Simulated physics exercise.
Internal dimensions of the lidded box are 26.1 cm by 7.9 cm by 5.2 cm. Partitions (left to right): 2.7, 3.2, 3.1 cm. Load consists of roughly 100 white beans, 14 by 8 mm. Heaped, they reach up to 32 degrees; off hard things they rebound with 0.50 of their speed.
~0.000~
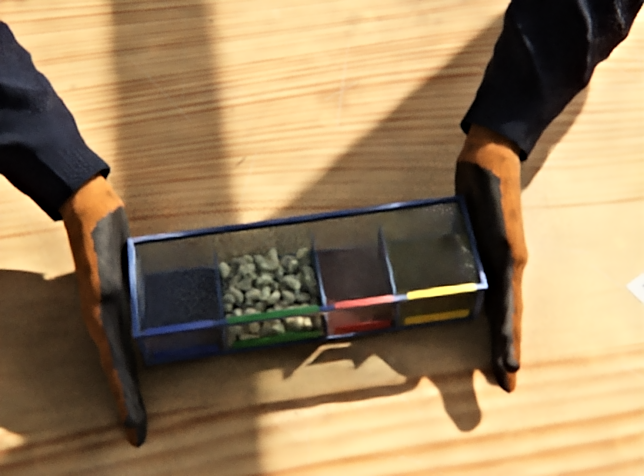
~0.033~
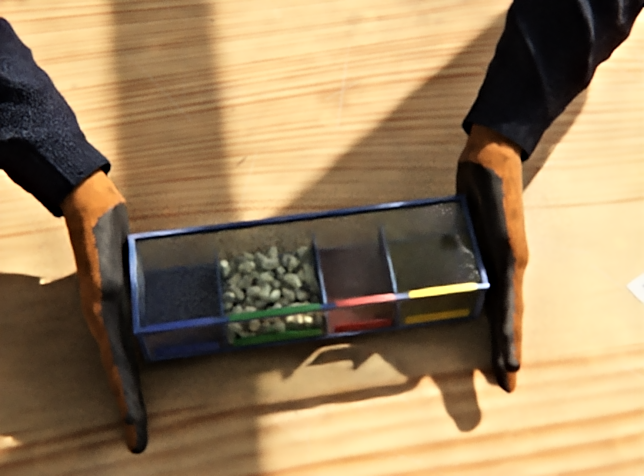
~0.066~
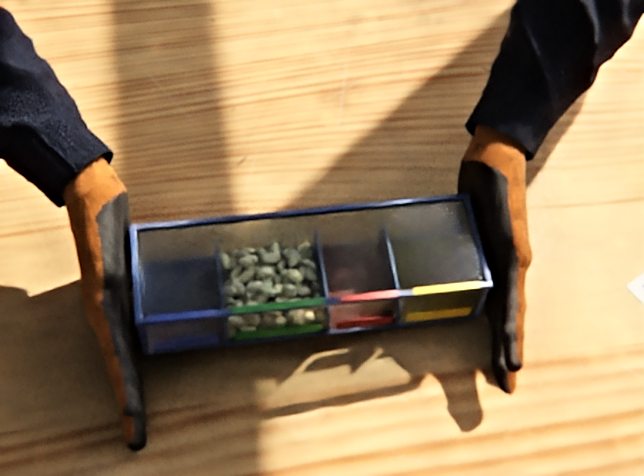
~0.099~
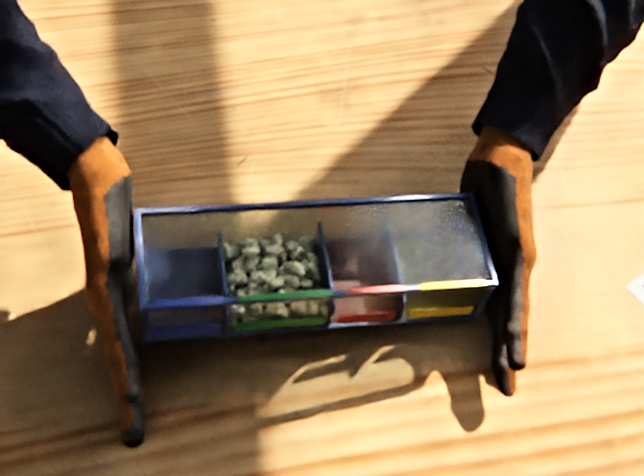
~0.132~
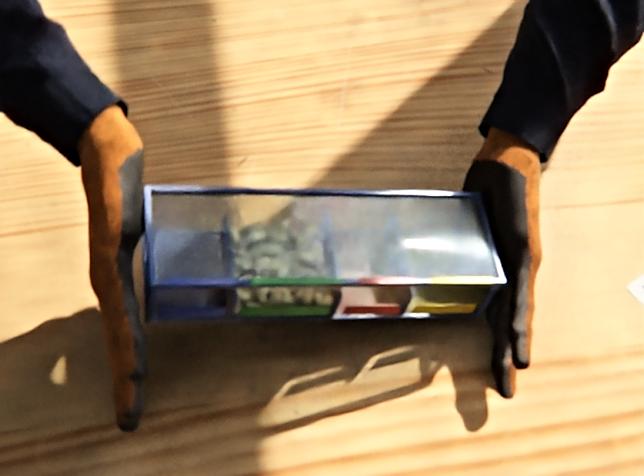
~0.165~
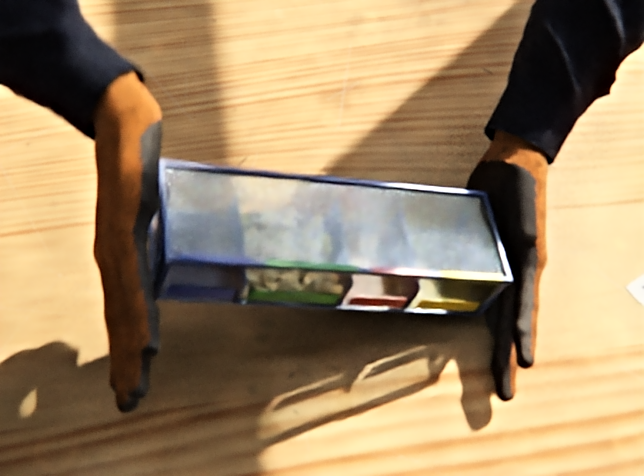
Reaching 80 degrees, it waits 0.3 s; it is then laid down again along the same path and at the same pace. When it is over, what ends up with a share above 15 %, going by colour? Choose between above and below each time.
Red: Below, blue: Below, green: Above, yellow: Above.
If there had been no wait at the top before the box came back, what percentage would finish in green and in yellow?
Green 45, yellow 30.
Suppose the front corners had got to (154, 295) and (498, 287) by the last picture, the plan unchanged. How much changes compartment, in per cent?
That gives some 55 per cent.
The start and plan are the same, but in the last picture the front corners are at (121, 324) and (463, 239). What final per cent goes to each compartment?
That leaves red with 0 percent, blue with 60, green with 40 and yellow with 0 percent.
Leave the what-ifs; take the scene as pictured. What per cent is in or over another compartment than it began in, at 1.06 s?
I'd put it at about 55 per cent.
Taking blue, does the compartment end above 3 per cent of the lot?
Blue: It does not.
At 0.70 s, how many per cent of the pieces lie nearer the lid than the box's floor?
Estimate: Near 50 per cent.
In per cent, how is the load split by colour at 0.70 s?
Red 10 %, blue 0 %, green 55 %, yellow 30 %.
After 0.70 s, tilt 80 degrees; red 10 %, green 55 %, yellow 30 %.
After 1.06 s, tilt 47 degrees; red 10 %, green 45 %, yellow 50 %.
After 1.51 s, tilt 0 degrees; red 10 %, green 45 %, yellow 50 %.
At rest (1.8 s), red 10 %, blue 0 %, green 45 %, yellow 50 %.
